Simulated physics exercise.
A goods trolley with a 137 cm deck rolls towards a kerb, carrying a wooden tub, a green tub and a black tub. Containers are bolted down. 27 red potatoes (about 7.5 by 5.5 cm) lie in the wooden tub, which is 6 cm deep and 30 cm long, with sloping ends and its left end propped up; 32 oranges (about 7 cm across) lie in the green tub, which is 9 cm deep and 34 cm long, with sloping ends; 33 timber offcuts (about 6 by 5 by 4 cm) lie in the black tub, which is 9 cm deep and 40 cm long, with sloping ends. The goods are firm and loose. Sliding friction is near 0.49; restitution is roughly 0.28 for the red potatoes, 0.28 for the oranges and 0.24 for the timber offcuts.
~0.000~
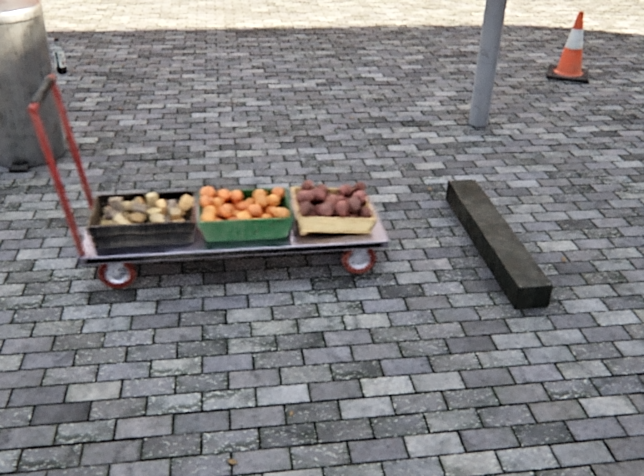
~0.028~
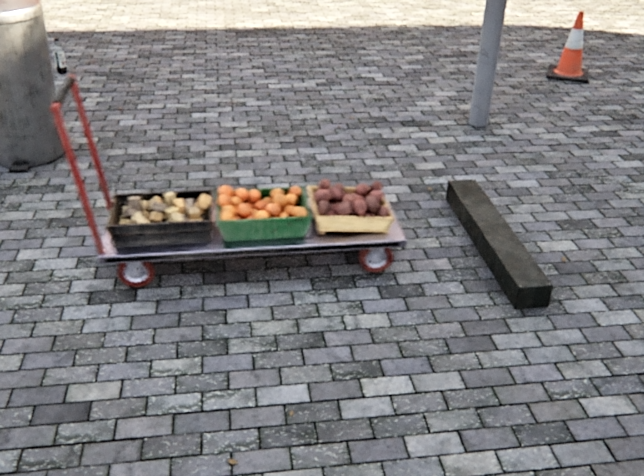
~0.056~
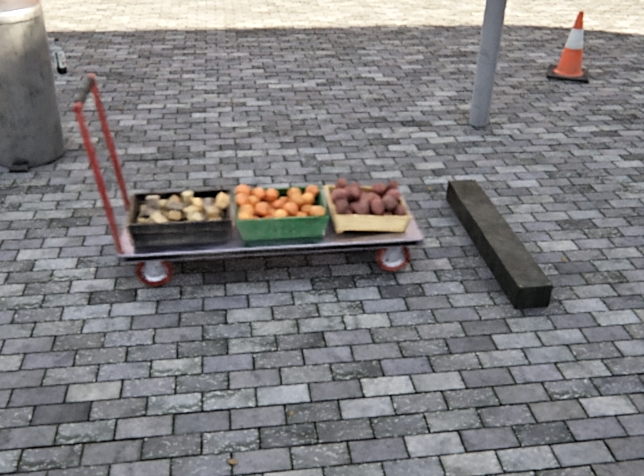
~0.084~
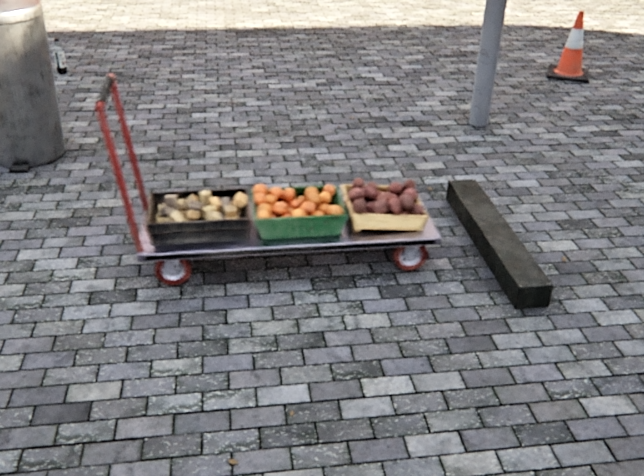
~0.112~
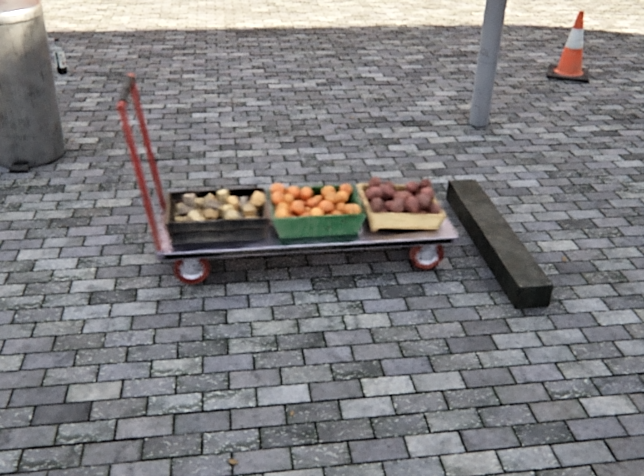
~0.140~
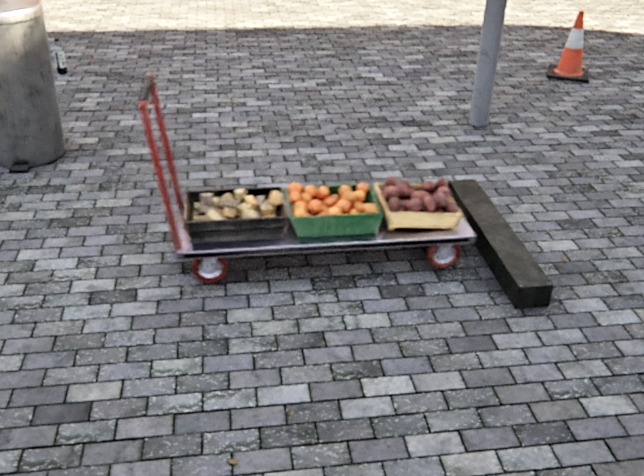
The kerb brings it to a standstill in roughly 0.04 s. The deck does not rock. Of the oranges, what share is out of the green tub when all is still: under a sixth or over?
The green tub loses over a sixth of its oranges.
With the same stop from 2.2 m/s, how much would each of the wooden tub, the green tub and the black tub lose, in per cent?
Then wooden tub 40, green tub 0, black tub 10 per cent.
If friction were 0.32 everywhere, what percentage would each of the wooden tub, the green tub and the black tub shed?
In that case wooden tub 50, green tub 30, black tub 20 per cent.
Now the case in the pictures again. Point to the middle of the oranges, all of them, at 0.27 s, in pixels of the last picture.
At about (377, 197).
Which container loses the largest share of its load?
It is the wooden tub.
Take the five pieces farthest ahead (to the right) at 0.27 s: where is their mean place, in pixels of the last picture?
Around (493, 183).
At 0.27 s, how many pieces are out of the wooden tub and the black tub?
Out by then, roughly: Wooden tub 5, black tub 1.
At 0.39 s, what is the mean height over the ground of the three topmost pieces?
Some 46 cm up.
After 0.17 s, contact.
After 0.27 s, 5 of 27 out of the wooden tub, 1 of 32 out of the green tub and 1 of 33 out of the black tub.
After 0.39 s, 10 of 27 out of the wooden tub, 4 of 32 out of the green tub and 1 of 33 out of the black tub.
After 0.62 s, 12 of 27 out of the wooden tub, 8 of 32 out of the green tub and 3 of 33 out of the black tub.
Final count (at 1.12 s), 13 of 27 out of the wooden tub, 9 of 32 out of the green tub and 3 of 33 out of the black tub. Asked share, 9 of 32, 28 per cent.
